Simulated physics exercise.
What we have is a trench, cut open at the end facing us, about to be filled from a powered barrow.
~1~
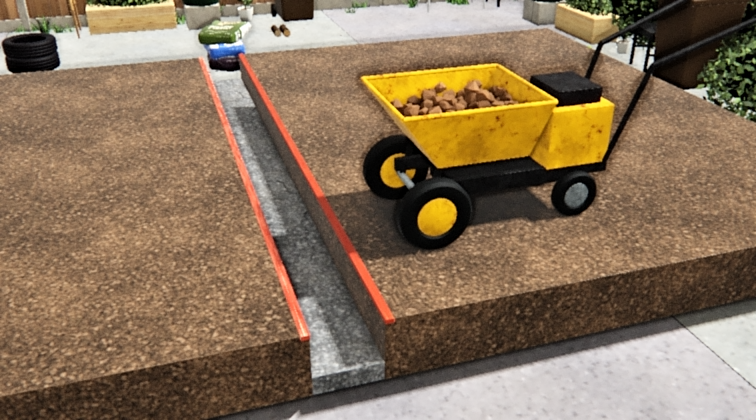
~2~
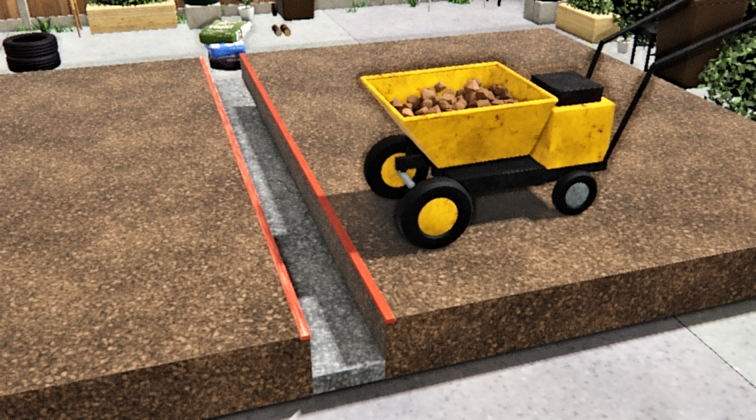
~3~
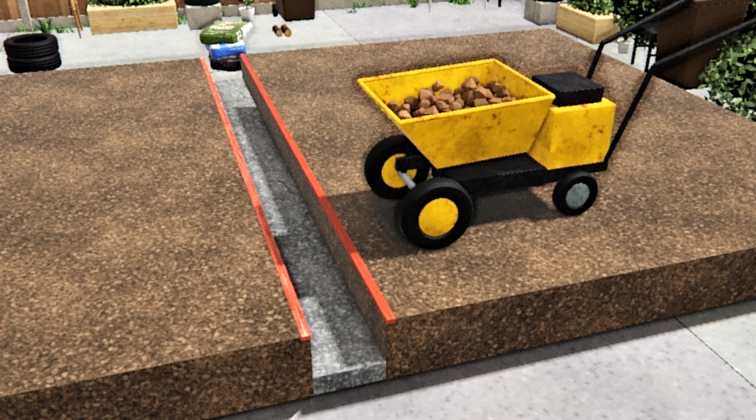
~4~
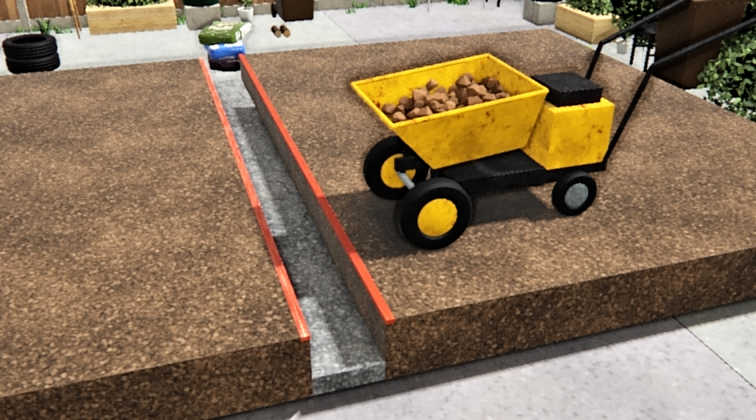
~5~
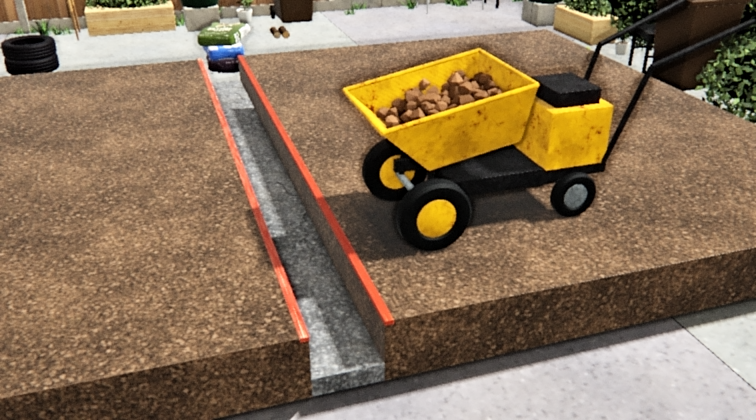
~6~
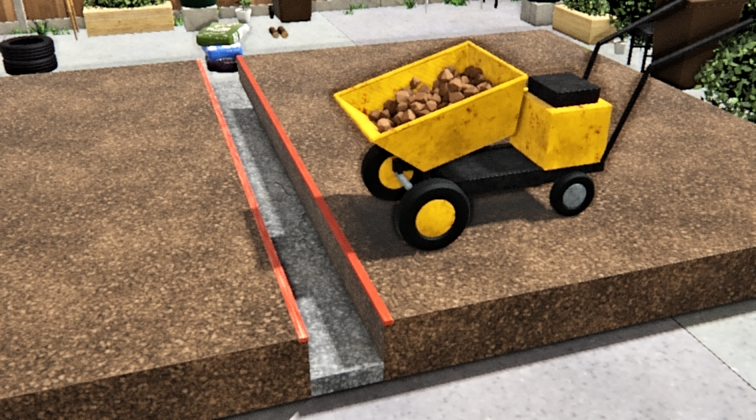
The clip shows a yellow powered barrow loaded with brown clods standing beside a narrow, orange-edged trench in brown ground. Its skip stays level at first, then gradually tilts forward to the left while the wheels remain in place.
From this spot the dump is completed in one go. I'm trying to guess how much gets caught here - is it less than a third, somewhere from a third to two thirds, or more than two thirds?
What falls in exceeds two thirds.
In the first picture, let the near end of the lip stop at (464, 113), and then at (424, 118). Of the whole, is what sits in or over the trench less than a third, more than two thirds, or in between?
At the first place the answer is over two thirds, and at the second it is over two thirds.
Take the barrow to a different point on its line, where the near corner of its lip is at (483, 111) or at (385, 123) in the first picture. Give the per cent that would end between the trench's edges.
Roughly 50 and 50 percent respectively.
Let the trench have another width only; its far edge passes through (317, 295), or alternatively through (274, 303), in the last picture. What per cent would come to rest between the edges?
Lab note: Case 1 near 30 percent, case 2 near 90 percent.
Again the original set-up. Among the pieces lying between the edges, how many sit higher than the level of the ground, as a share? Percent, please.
Roughly 0 percent.
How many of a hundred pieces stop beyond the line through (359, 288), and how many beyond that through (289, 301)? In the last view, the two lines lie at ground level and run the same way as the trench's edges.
Around 100 per cent for the first, and 20 per cent for the second.
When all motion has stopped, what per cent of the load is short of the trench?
Call it some 0 percent of the pieces.
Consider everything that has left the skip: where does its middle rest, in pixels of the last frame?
Close to (293, 265) in the last picture.
Shortly afterwards, skip tipped steeply; the whole lot in the skip.
Next, skip tipped right over; the bulk in the skip; a little in or heaped over the trench; only a few beyond it; only a few falling.
Some moments later, skip tipped right over; a little in the skip; near two thirds in or heaped over the trench; near a quarter beyond it.
In the end, skip tipped right over; the bulk in or heaped over the trench; near a quarter beyond it.
